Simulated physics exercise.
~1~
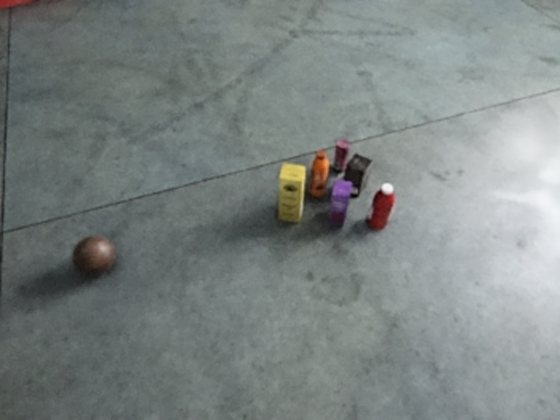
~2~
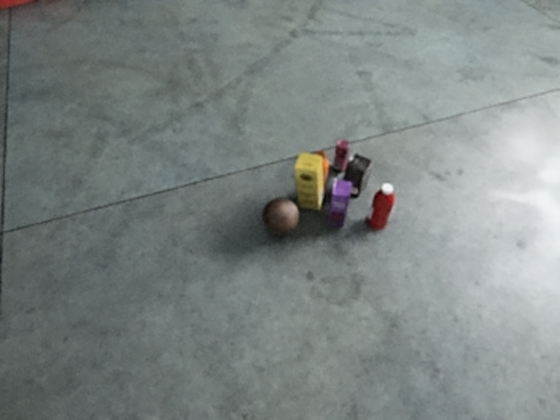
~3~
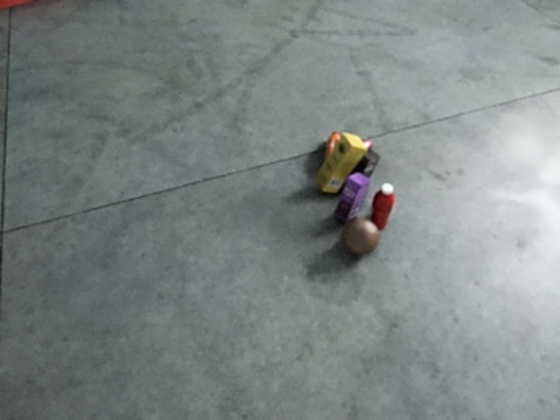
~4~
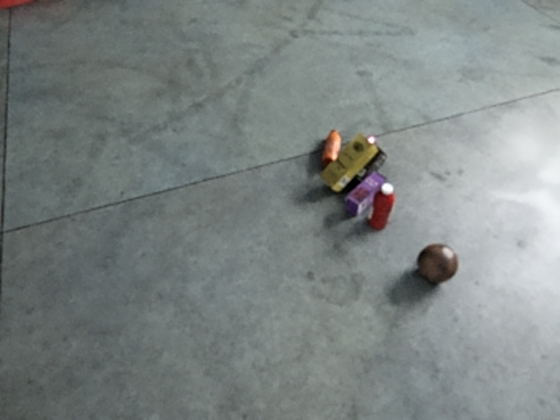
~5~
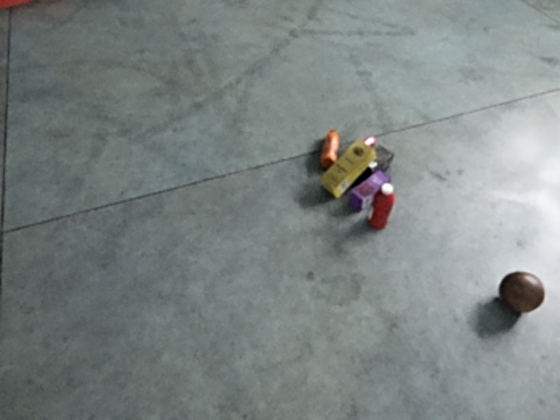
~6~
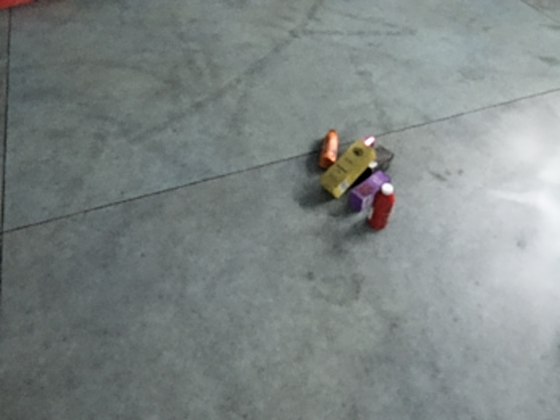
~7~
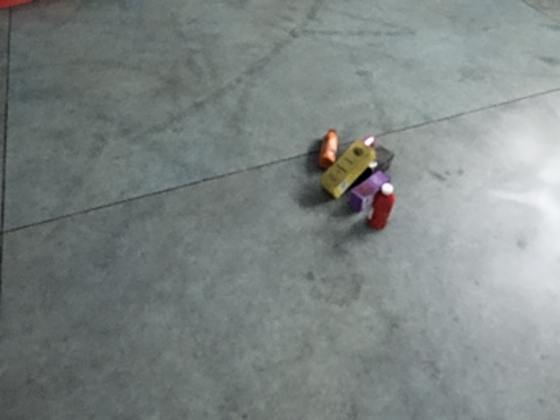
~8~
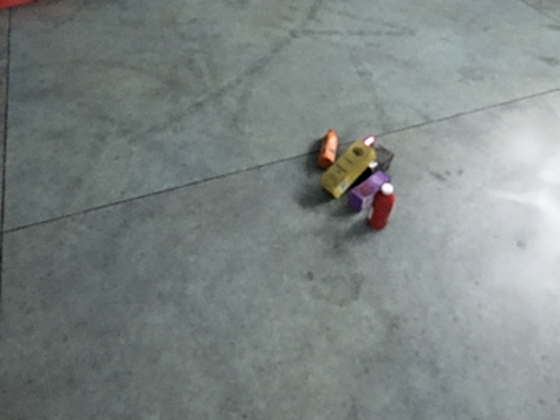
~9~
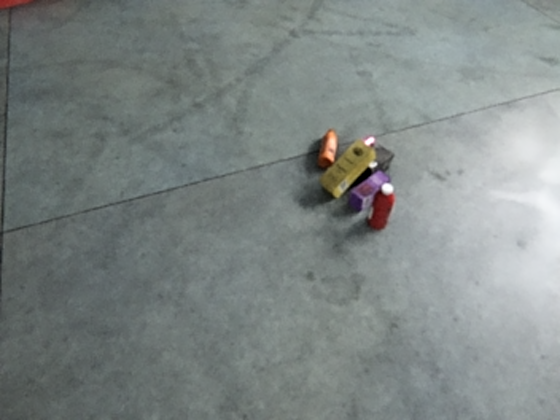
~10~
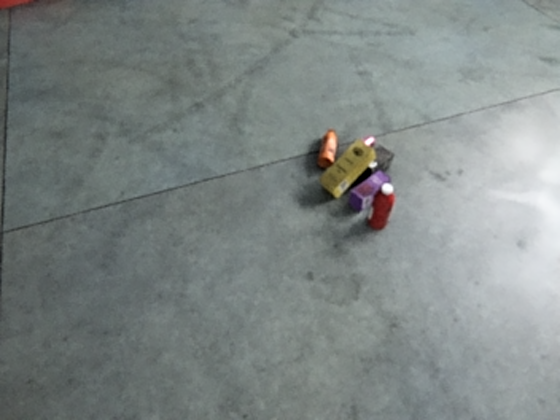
Brown ball rolling right across a concrete floor into cartons and bottles, toppling most and leaving view, the red bottle still standing.
